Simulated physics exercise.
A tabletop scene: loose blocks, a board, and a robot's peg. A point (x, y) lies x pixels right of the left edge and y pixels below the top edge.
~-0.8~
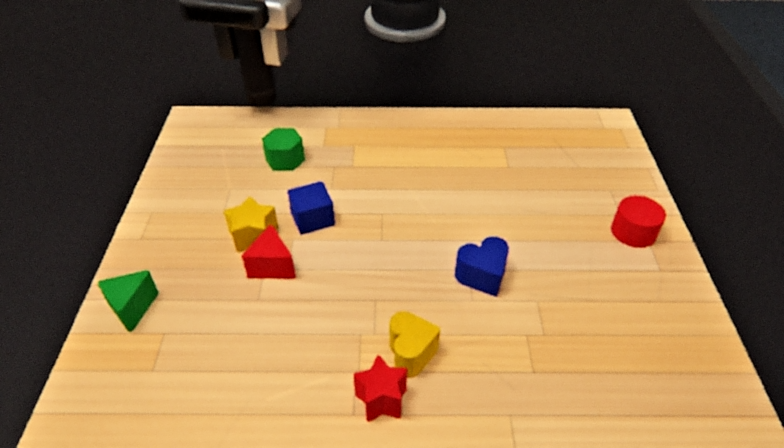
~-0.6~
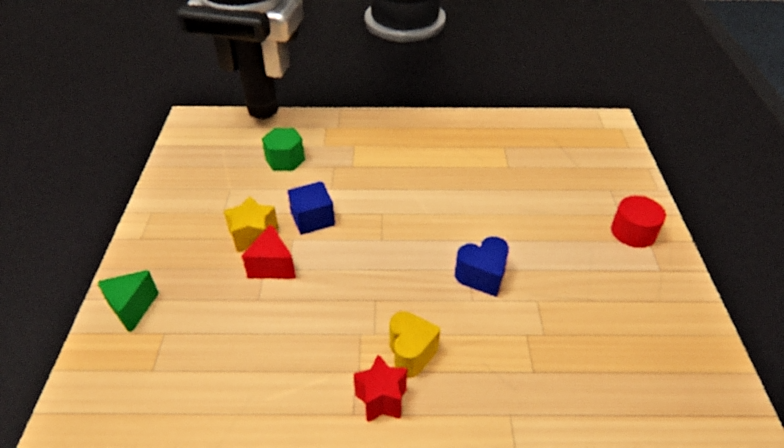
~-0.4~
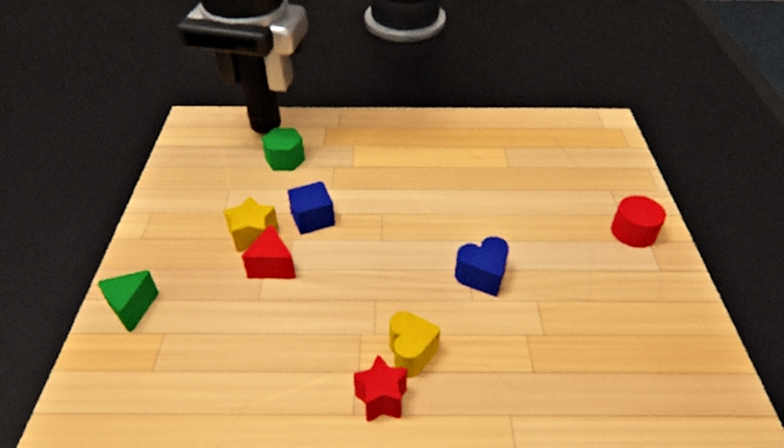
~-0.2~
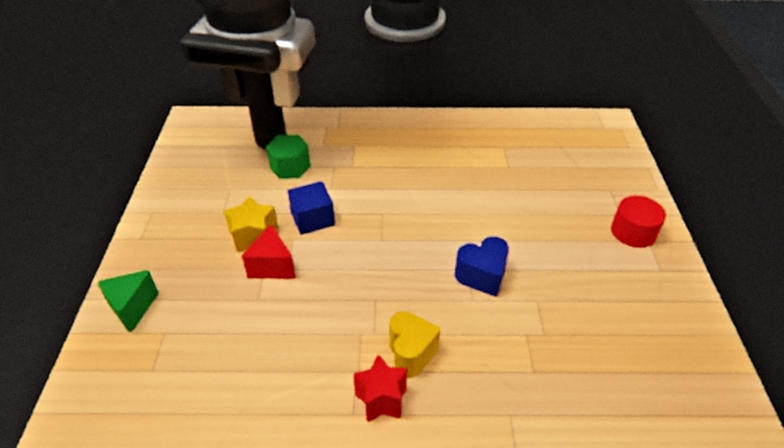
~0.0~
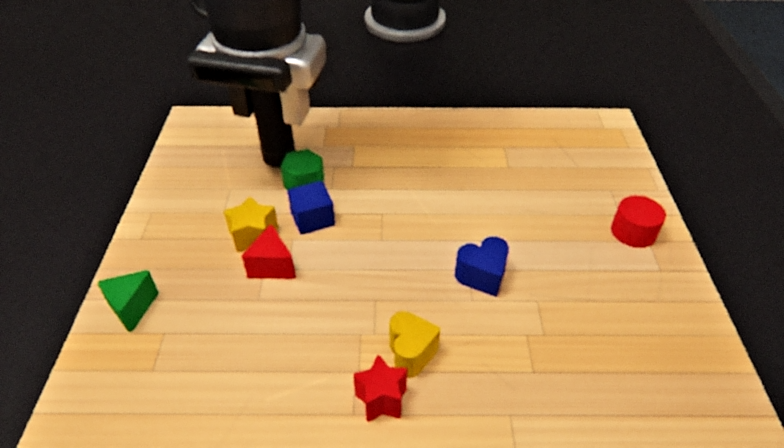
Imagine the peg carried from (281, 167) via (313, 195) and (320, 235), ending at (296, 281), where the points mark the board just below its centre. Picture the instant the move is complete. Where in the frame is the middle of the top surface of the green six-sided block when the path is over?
It is at (357, 192).
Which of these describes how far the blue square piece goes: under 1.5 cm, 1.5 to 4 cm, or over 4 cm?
It moves more than 4 cm.
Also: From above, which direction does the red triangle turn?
My answer: Clockwise.
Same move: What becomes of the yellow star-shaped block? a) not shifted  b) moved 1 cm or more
Answer: A.
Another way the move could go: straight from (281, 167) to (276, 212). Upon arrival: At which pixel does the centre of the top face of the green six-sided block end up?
It will end up at (313, 173).
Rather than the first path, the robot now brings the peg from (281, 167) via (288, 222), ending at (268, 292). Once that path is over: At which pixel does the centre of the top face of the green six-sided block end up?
Its top centre is at about (324, 176).
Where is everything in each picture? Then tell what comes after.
Peg's lower end (262, 100); yellow star-shaped block (249, 214); red triangle (268, 245); green six-sided block (282, 138); blue square piece (310, 196), in the first picture.
Peg (263, 111); blocks still, in the second picture.
Peg (266, 125); blocks still, in the third picture.
Peg (271, 141); green six-sided block (287, 145), in the fourth picture.
Peg (280, 158); yellow star-shaped block (249, 214); red triangle (268, 245); green six-sided block (302, 161); blue square piece (310, 196), in the fifth picture.
On the path given first. One third of the way, peg (312, 187); green six-sided block (343, 184), turned 35° anticlockwise; blue square piece (317, 208), turned 45° clockwise.
Two thirds of the way, peg (319, 228); green six-sided block (357, 192), turned 75° anticlockwise; blue square piece (320, 242), turned 20° clockwise.
At the end, peg (295, 273); yellow star-shaped block still; red triangle (259, 252), turned 40° clockwise; green six-sided block (357, 192), turned 75° anticlockwise; blue square piece (321, 281), turned 30° anticlockwise.
